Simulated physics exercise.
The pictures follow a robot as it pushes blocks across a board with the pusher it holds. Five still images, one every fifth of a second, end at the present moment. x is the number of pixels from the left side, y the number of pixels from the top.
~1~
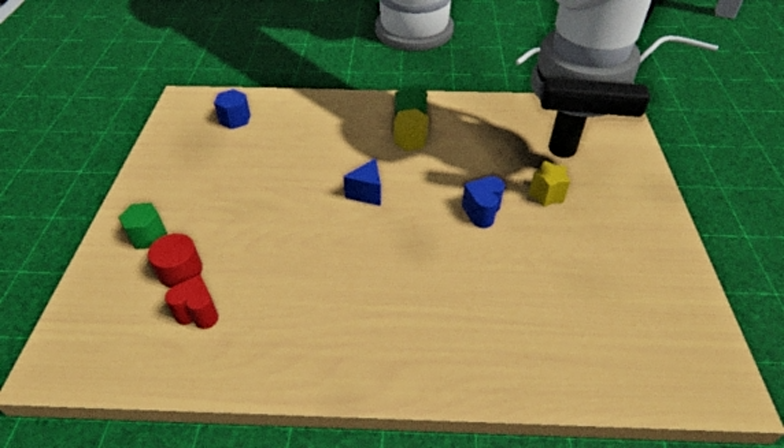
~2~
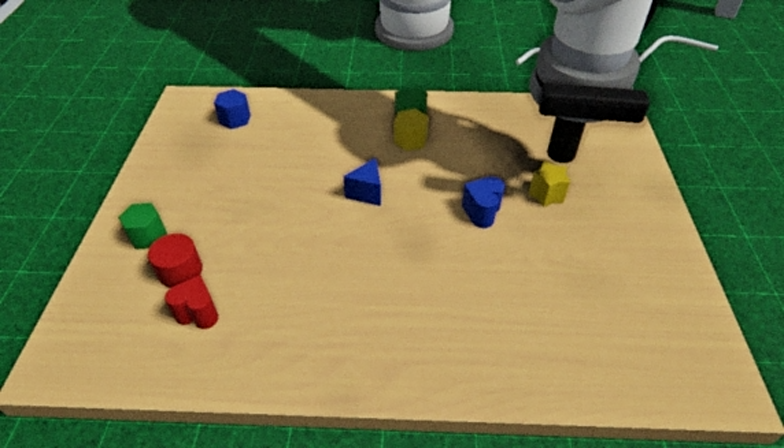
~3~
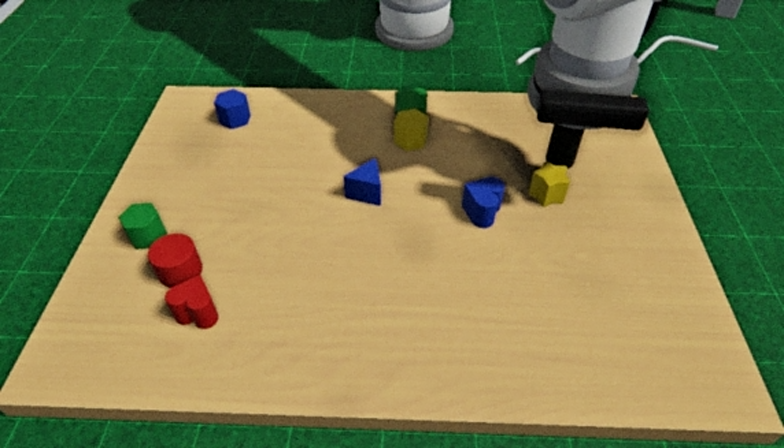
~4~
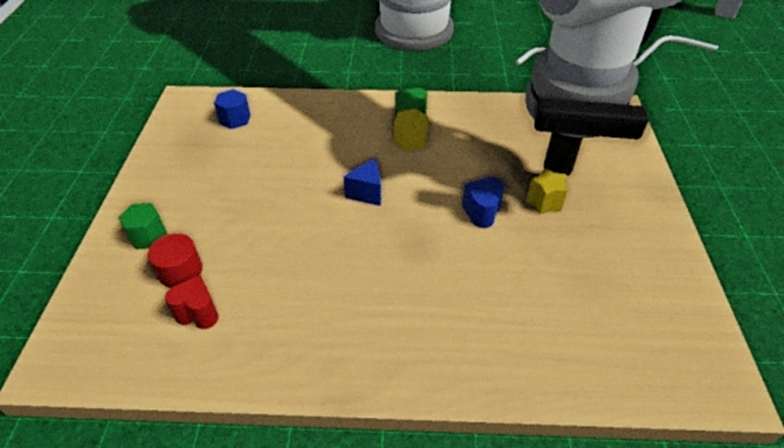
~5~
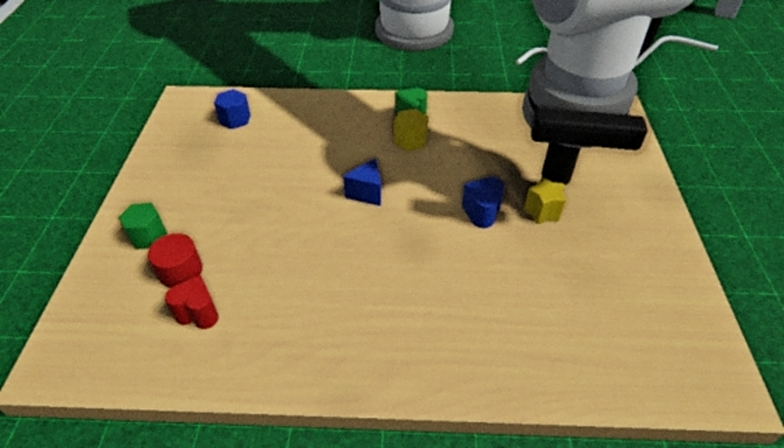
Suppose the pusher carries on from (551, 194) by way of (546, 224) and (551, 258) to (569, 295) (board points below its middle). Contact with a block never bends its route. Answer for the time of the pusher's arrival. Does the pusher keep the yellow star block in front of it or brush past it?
The pusher should slip past it.
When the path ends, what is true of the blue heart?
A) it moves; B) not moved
Choice B: Not moved.
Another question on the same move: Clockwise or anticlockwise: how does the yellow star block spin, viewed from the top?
From overhead, clockwise.
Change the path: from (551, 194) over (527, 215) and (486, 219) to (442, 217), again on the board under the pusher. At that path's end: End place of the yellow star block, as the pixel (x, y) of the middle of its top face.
The middle of its upper face will lie at (518, 219).
The first path, step by step. One third of the way, pusher at (551, 208); yellow star block at (542, 221).
Two thirds of the way, pusher at (557, 243); yellow star block at (538, 252), turned 25° clockwise.
At the end, pusher at (574, 280); blue heart not moved; yellow star block at (538, 264), turned 65° clockwise.
